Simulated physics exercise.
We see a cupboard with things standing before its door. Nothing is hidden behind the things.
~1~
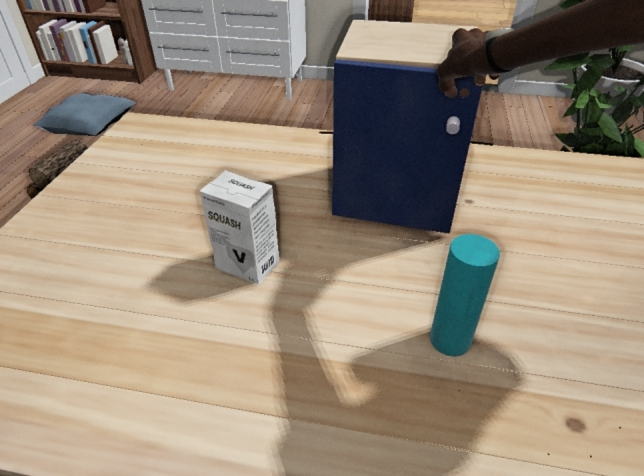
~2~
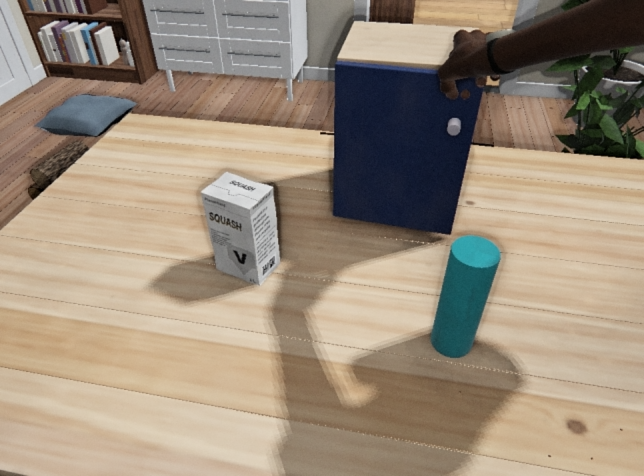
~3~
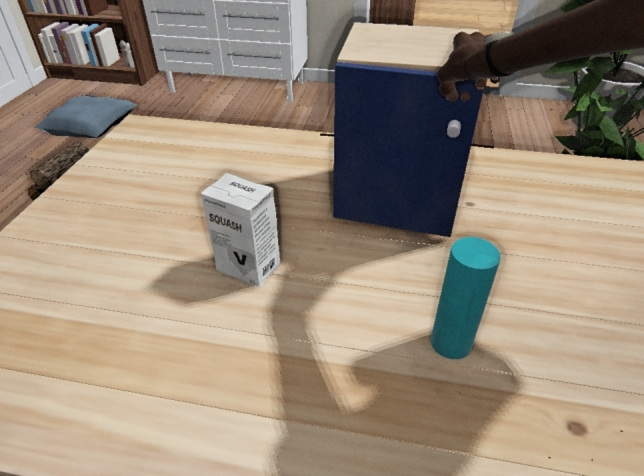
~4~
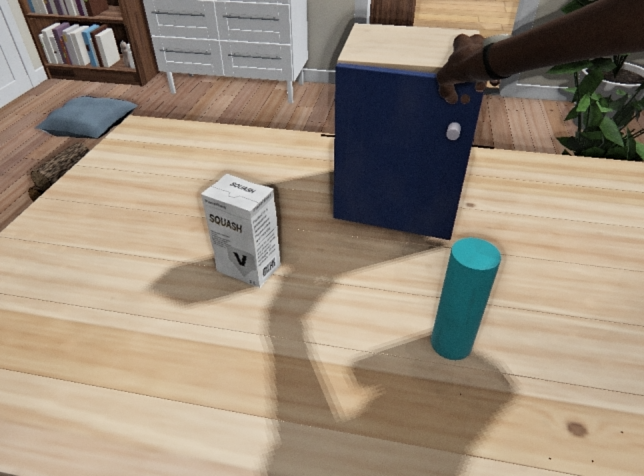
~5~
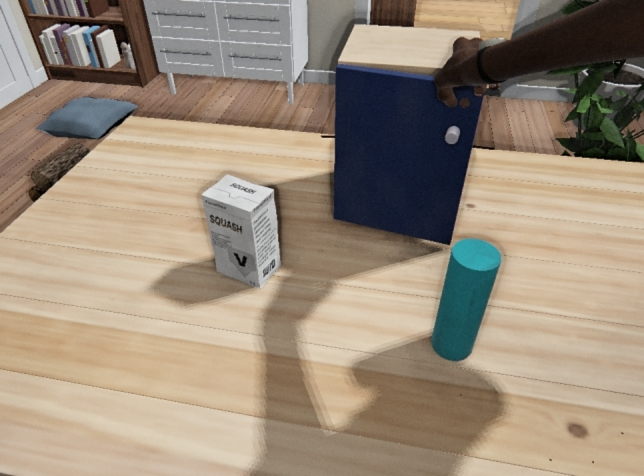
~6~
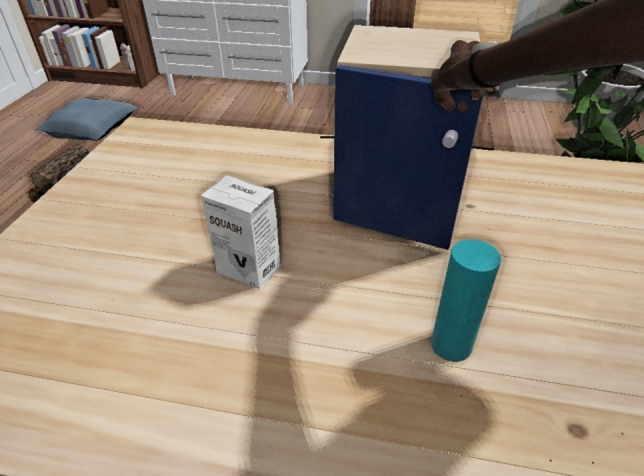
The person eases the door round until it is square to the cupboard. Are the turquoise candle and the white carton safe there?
In the end the turquoise candle escapes contact, the white carton escapes contact.
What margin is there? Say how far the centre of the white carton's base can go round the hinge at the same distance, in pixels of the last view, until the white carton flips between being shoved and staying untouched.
Roughly 44 pixels right.
Then, 0.74 s later than the last frame, door 36° open; turquoise candle at rest near (463, 304); white carton at rest near (244, 234).
Then, 1.66 s later than the last frame, door 64° open; turquoise candle at rest near (463, 304); white carton at rest near (244, 234).
Then, 2.42 s later than the last frame, door 88° open; turquoise candle at rest near (463, 304); white carton at rest near (244, 234).
When it is over, the turquoise candle stays untouched, near (463, 304); the white carton stays untouched, near (244, 234).
